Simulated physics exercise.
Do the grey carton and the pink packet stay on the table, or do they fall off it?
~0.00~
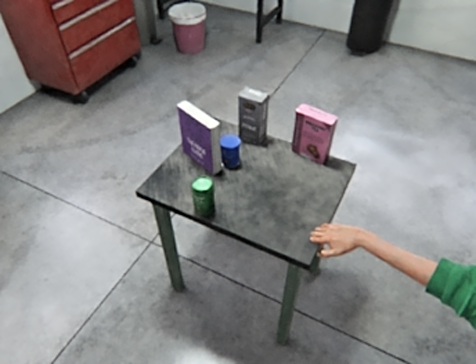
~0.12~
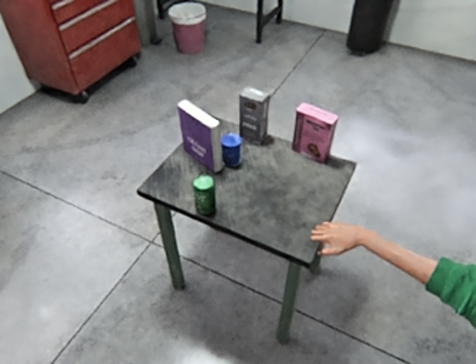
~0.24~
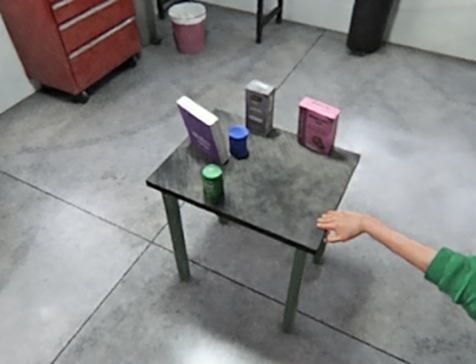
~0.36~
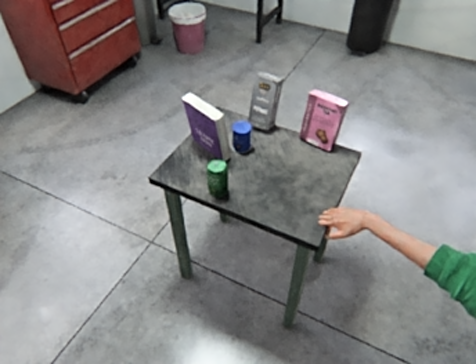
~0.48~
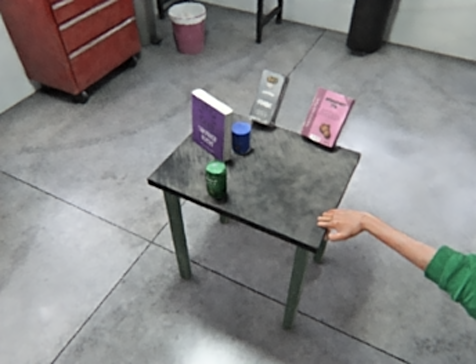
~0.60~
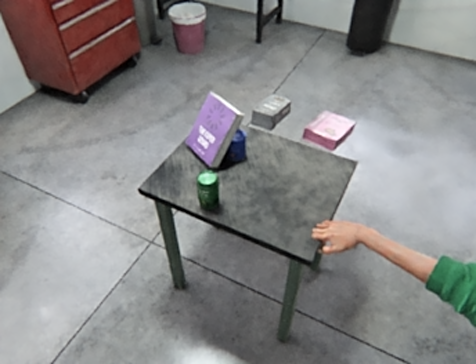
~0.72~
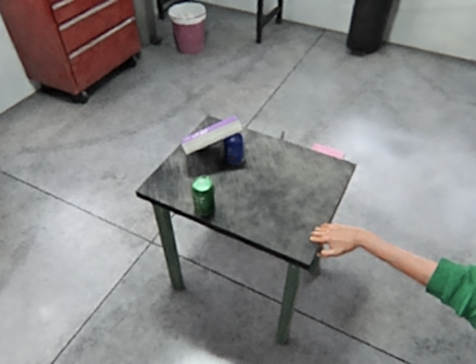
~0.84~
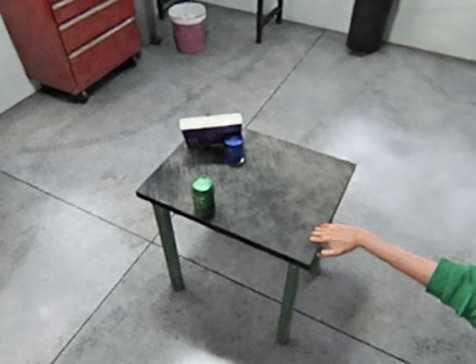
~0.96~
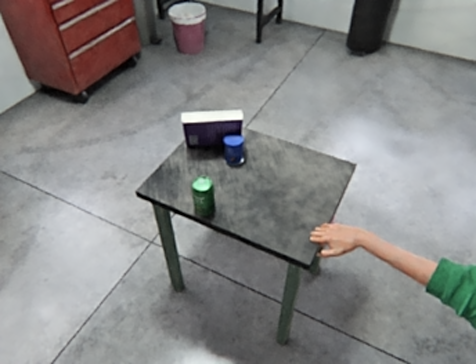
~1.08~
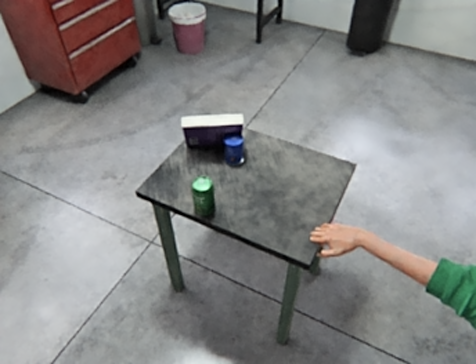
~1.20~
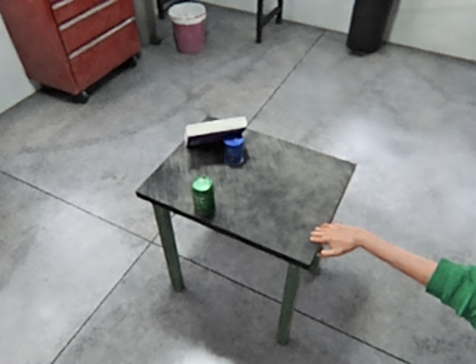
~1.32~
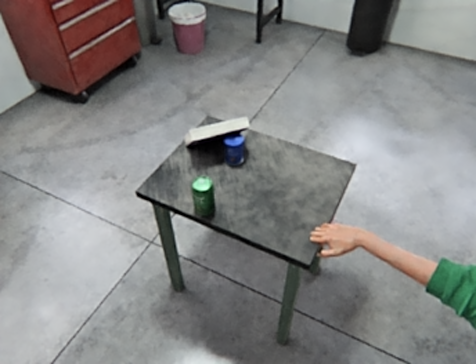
Both fall off. The grey carton and the pink packet tip backwards and drop off the far side of the table.
